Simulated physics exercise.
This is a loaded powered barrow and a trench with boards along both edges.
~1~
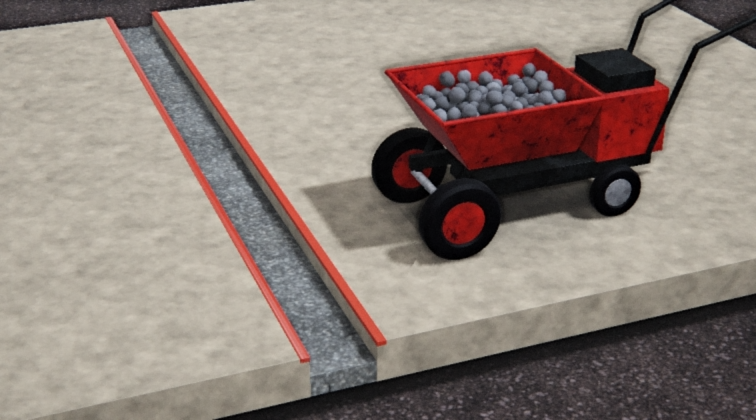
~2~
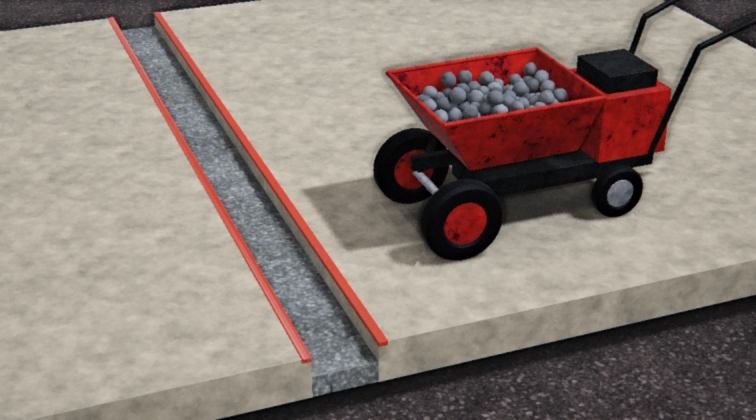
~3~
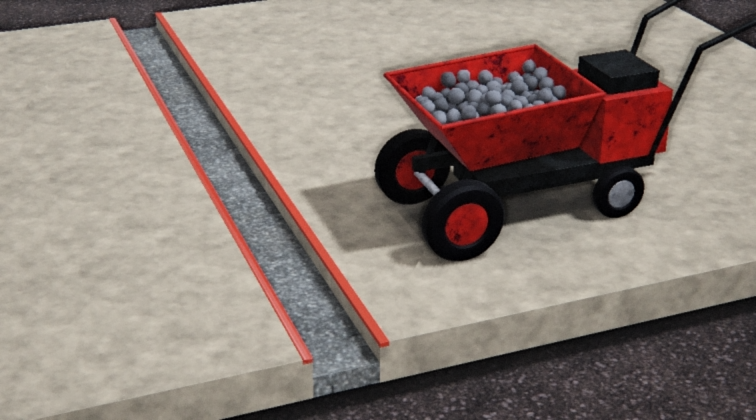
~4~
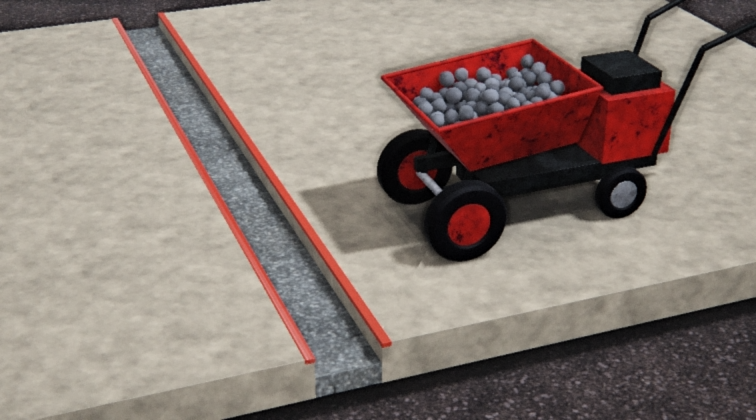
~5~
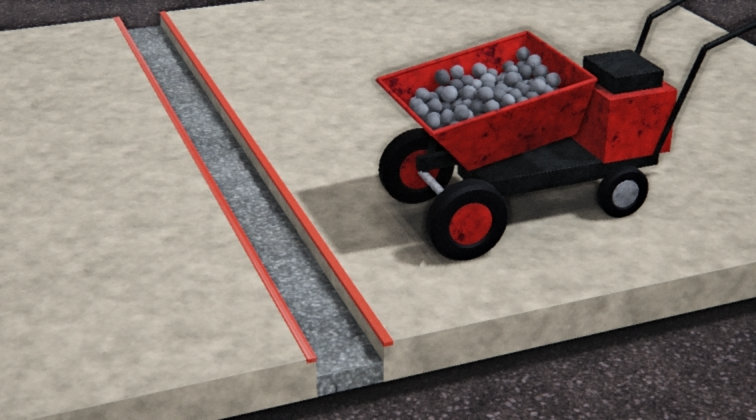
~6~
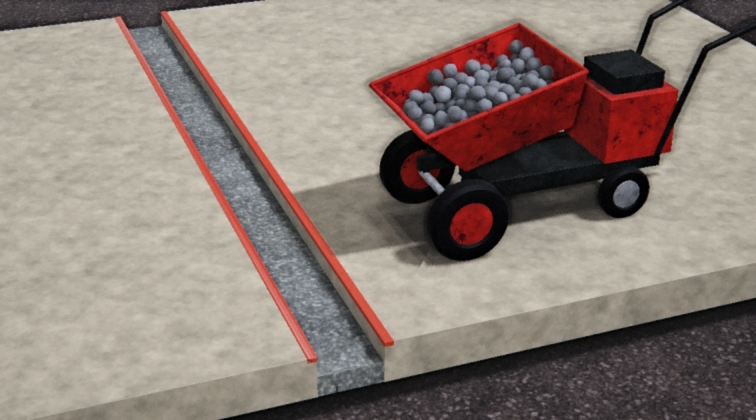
A red powered barrow loaded with round grey cobbles stood on a pale slab, right of a narrow trench edged with red boards. Its skip was level at first, then gradually tilted forward toward the left.
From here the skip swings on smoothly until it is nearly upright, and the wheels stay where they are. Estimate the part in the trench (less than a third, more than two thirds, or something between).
The trench ends with over two thirds of it.
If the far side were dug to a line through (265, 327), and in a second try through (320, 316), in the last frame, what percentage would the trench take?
Roughly 90 per cent, and 50 per cent.
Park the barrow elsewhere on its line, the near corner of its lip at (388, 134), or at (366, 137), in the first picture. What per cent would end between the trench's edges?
In turn 40 and 10 in a hundred.
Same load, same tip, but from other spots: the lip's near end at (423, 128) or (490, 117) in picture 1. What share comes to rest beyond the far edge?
About 30 and 0 per cent.
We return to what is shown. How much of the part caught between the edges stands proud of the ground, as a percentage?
Roughly 35 in a hundred.
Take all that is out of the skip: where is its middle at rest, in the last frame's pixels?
Close to (297, 257).
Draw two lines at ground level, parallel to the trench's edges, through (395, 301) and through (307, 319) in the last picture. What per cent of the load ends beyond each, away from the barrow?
Near 100 % and 20 %.
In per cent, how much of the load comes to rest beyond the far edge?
Roughly 10 in a hundred.
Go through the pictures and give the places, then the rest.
In the first picture, lip of the skip at (443, 125), level; top of the load at (496, 104), round cobbles; first edge of the trench at (358, 306); far edge at (284, 322), the trench under half as wide as the skip, and shallow for its width.
In the second picture, lip of the skip at (444, 126), level; top of the load at (497, 104).
In the third picture, lip of the skip at (441, 128), tipped barely; top of the load at (508, 96).
In the fourth picture, lip of the skip at (438, 131), tipped a little; top of the load at (519, 100).
In the fifth picture, lip of the skip at (432, 134), tipped a little; top of the load at (520, 88).
In the sixth picture, lip of the skip at (425, 139), tipped clearly; top of the load at (513, 84); first edge of the trench at (365, 307); far edge at (292, 322).
Soon, skip tipped steeply; all in the skip.
A while on, skip tipped right over; most in the skip; a stray few short of the trench; a small part in or heaped over the trench; a stray few beyond it; a small part falling.
Towards the end, skip tipped right over; a small part in the skip; a small part short of the trench; most in or heaped over the trench; a small part beyond it.
Finally, skip tipped right over; about a quarter short of the trench; most in or heaped over the trench; a small part beyond it.
